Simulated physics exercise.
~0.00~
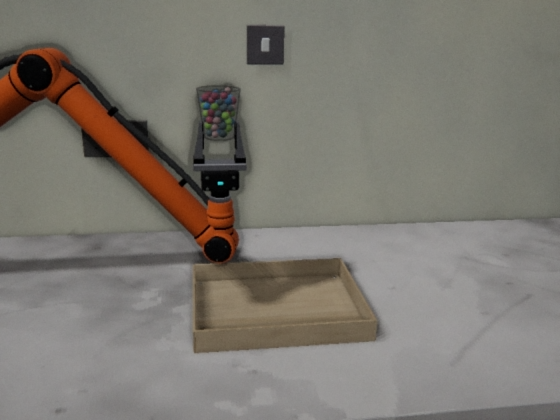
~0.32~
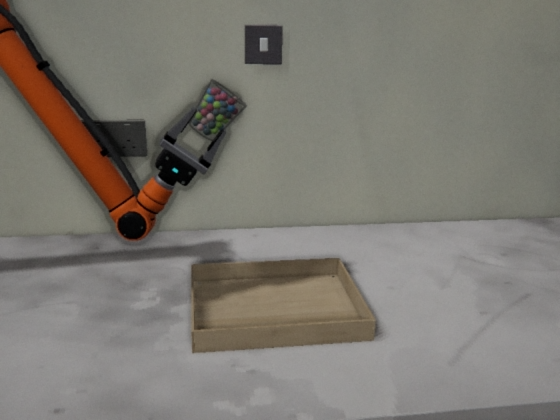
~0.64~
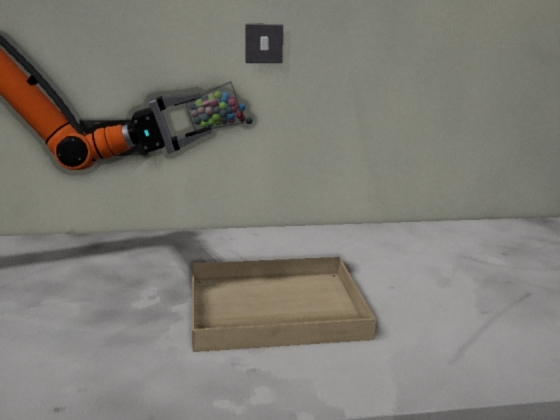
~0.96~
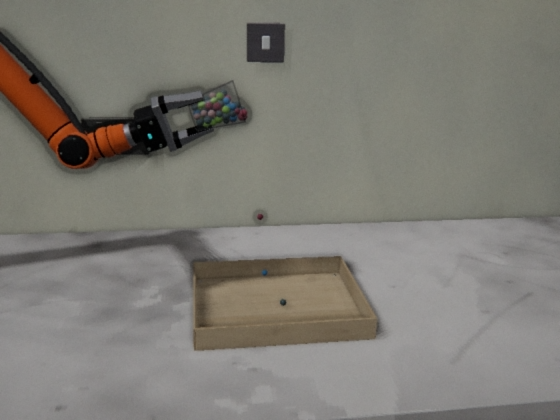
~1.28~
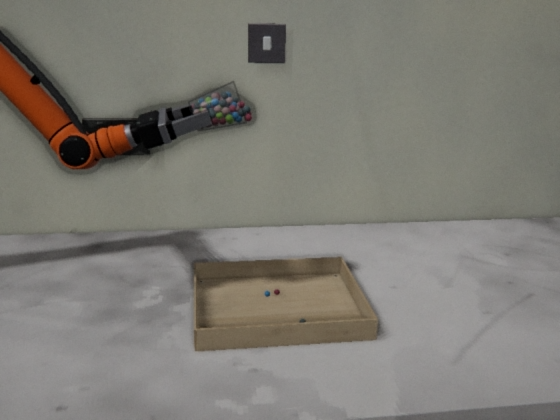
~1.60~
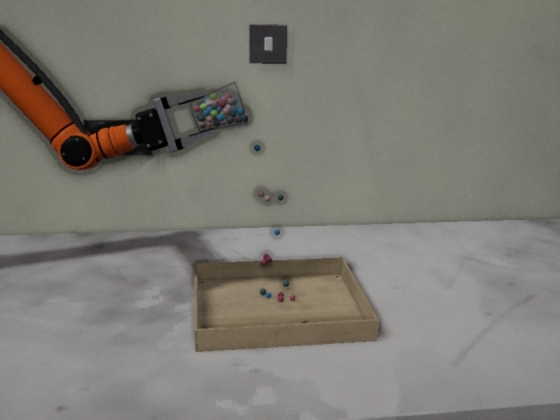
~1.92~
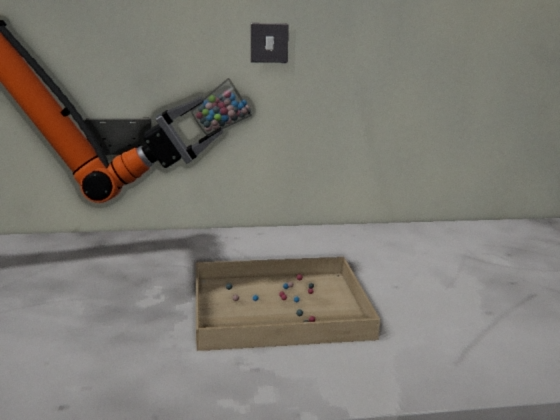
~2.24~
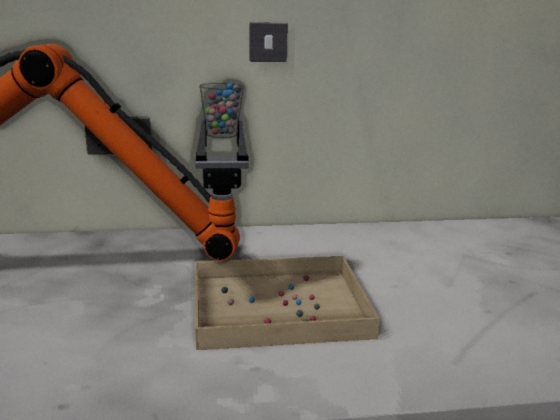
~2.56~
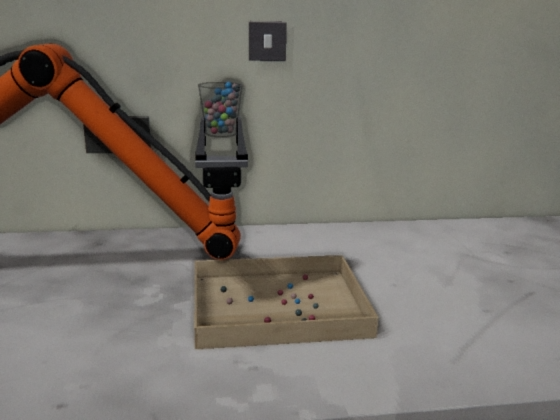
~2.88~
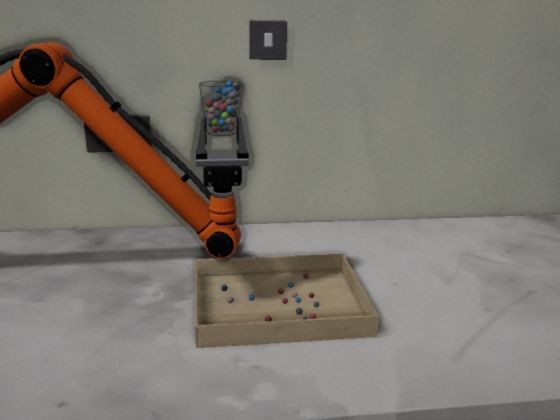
On a grey marbled surface against a pale wall, an orange robot arm tips a clear beaker of colourful round sweets to the right over a shallow wooden tray, spilling some into it, then turns the beaker upright again, with most of the sweets still inside.
